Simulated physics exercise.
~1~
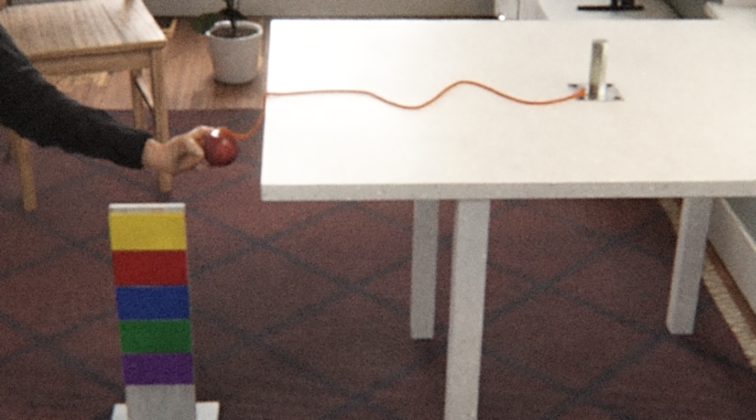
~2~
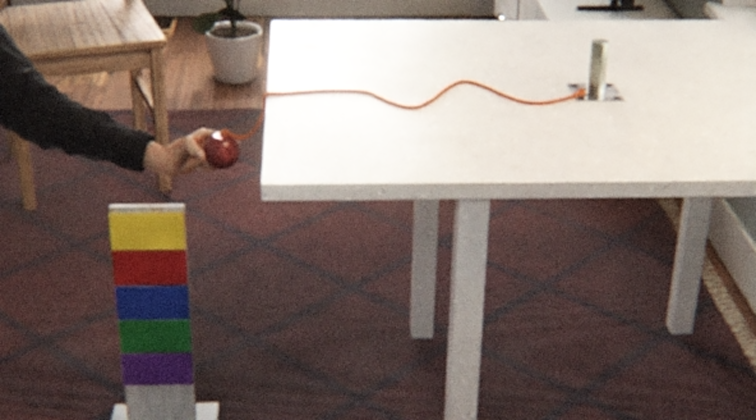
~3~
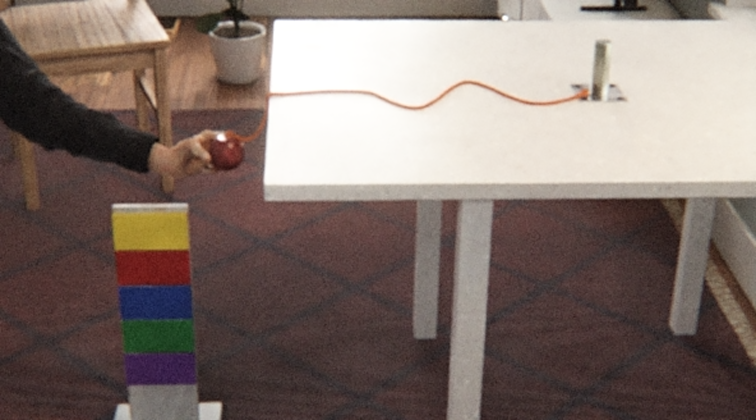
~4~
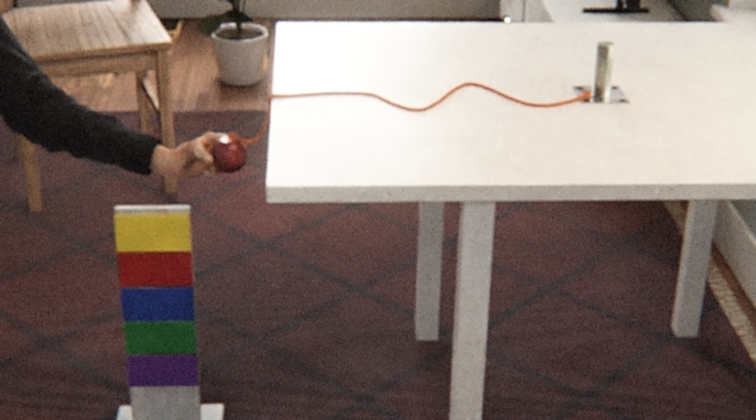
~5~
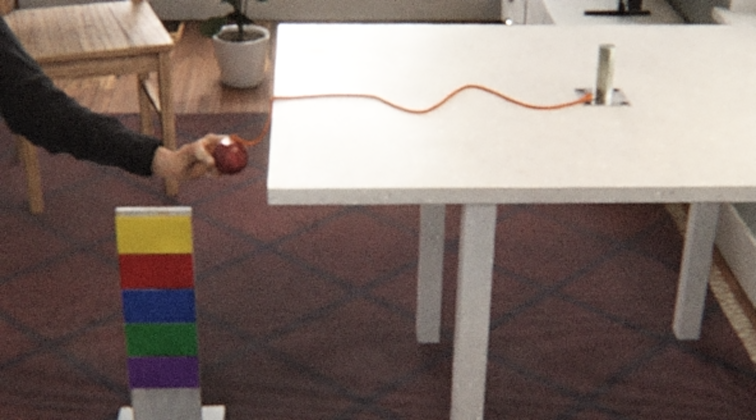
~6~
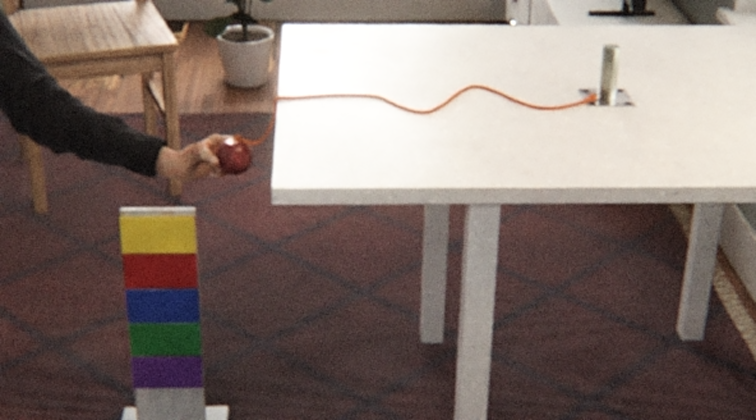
In a room with a dark patterned rug and a wooden floor behind, a white table is seen from slightly above. An orange-red cord winds across it from a short metal post to a red apple held by a dark-sleeved arm at left, above an upright banded yellow, red, blue, green and purple. The hand keeps holding the apple, nearly still, while the view drifts very slightly, shifting everything a little rightward and down.
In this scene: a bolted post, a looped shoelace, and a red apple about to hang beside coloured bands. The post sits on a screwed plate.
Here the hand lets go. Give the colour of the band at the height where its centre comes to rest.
The band is red.
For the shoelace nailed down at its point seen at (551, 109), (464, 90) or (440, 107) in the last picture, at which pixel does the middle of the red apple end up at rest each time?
Approximately (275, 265), (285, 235) and (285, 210) respectively.
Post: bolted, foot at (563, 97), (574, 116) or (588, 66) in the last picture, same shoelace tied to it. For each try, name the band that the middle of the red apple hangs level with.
Answer, in order: Blue, blue, red.
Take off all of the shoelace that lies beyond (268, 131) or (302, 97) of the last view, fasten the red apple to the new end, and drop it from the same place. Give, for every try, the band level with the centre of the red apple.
Cut one gives yellow; cut two gives none, it hangs higher.
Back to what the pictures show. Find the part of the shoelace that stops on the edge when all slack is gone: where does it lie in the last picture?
Roughly (373, 96).
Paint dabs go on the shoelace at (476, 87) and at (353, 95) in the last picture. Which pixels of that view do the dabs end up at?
They go to (441, 98) and to (276, 122).
A little later, apple near (320, 261); level with red.
Next, apple near (255, 268); level with red.
When it is over, apple near (271, 271); level with red. Its centre hangs level with the red band.
